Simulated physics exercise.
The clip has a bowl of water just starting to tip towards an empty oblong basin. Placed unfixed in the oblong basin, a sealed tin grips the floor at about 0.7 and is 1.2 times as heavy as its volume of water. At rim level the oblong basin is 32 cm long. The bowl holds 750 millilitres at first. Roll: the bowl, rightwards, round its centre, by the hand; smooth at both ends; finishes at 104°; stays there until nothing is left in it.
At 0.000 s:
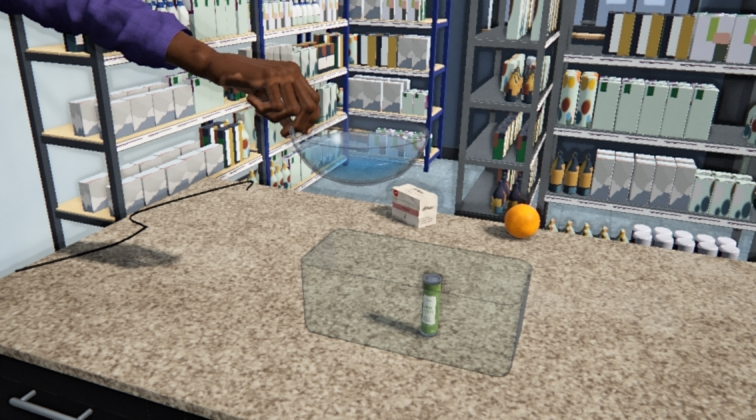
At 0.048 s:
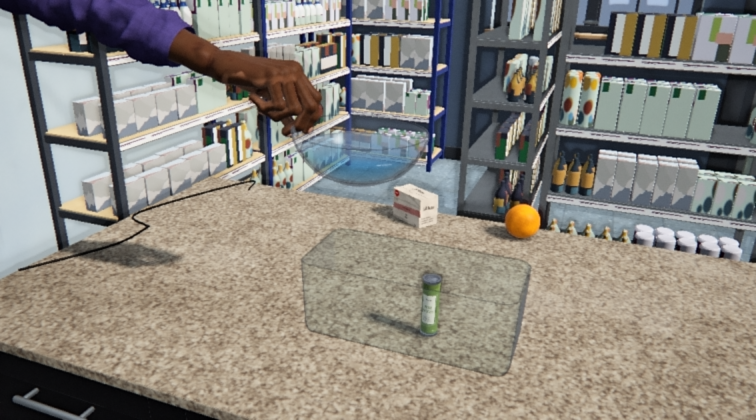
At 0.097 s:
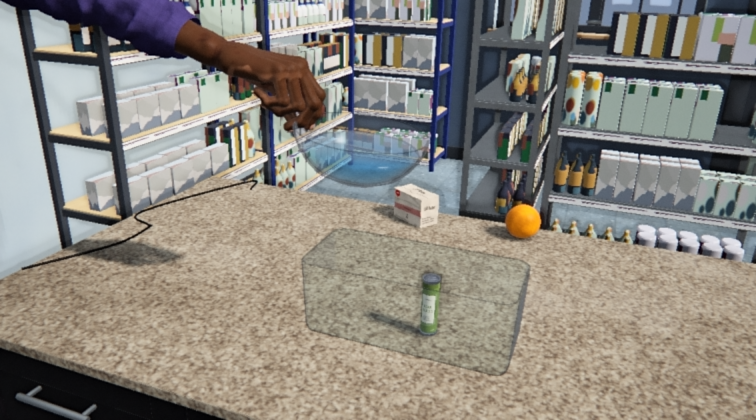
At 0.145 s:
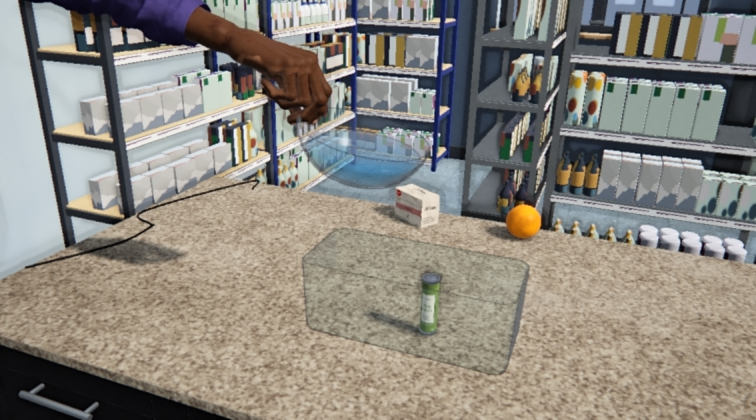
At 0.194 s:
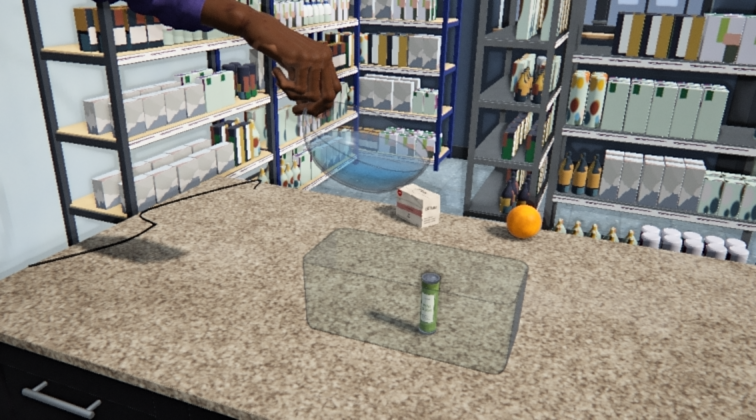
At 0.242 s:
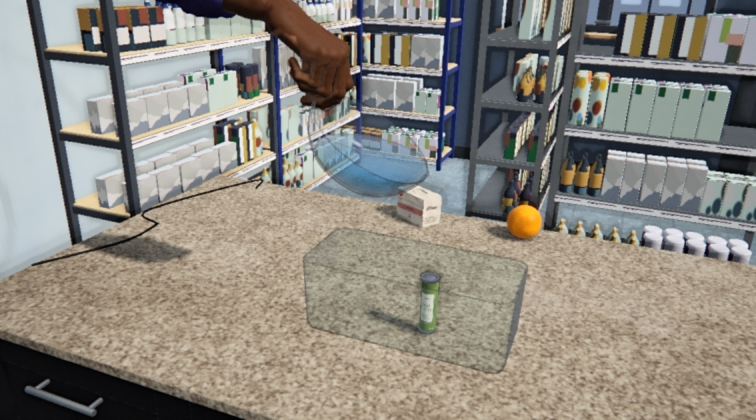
A dark-skinned hand in a purple sleeve holds a clear bowl of bluish water above a speckled stone counter, seen from slightly above, before shelves of boxes and bottles. A small green-labelled container stands at the transparent oblong basin, with a white box and an orange behind and a dark cord at left. The hand turns gradually, tilting the bowl down to the right, while the view barely shifts.
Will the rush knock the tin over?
It survives.
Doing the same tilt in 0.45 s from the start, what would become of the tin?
The tin tips over.
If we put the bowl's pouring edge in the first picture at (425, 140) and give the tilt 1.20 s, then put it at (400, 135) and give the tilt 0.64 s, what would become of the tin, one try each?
In the first try it remains standing; in the second it comes down.
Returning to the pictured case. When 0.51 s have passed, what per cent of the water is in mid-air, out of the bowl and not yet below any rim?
Close to 40 in a hundred.
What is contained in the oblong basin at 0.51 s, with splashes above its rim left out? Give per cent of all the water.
Roughly 56 percent of it.
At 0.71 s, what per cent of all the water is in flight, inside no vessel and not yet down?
Some 20 % is up in the air.
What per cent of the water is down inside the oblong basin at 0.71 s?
78 per cent or thereabouts.
Then, 0.51 s in, the tilt is 94° and 4 per cent is still to pour; the tin stands where it began.
Then, 0.71 s in, the tilt is 104° and 0 per cent is still to pour; the tin stands where it began.
Then, 0.92 s in, the tilt is 104° and 0 per cent is still to pour; the tin stands where it began.
Then, 1.14 s in, the tilt is 104° and 0 per cent is still to pour; the tin stands where it began.
Finally, the tin stands where it began.
